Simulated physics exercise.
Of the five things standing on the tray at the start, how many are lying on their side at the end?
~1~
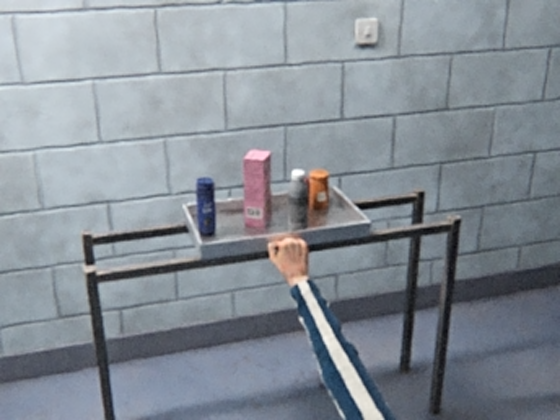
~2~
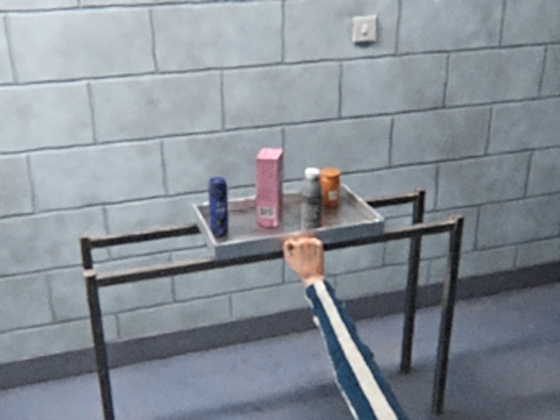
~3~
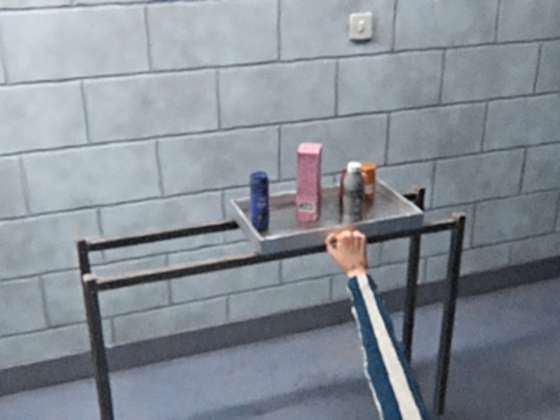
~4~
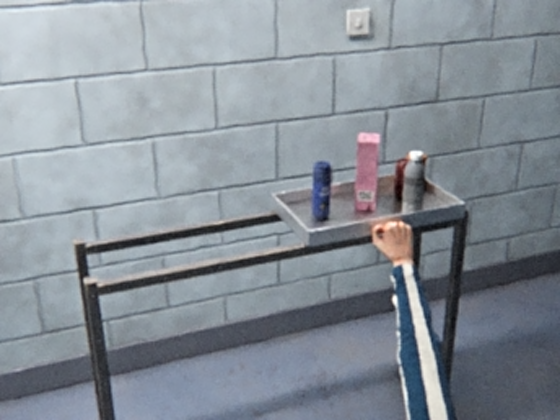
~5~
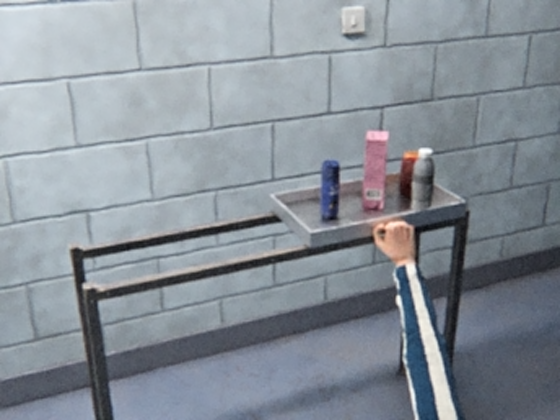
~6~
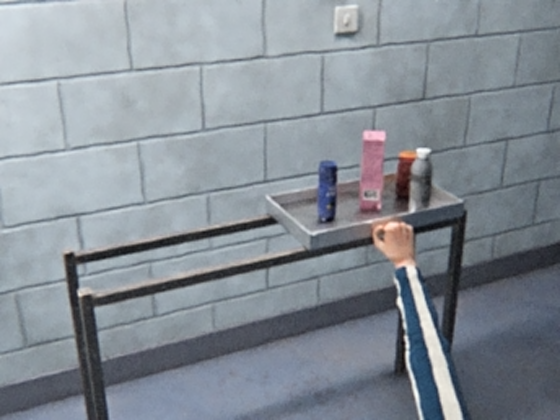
None of them are lying down. The orange jar, pink carton, red can, grey bottle and blue can all stay upright.
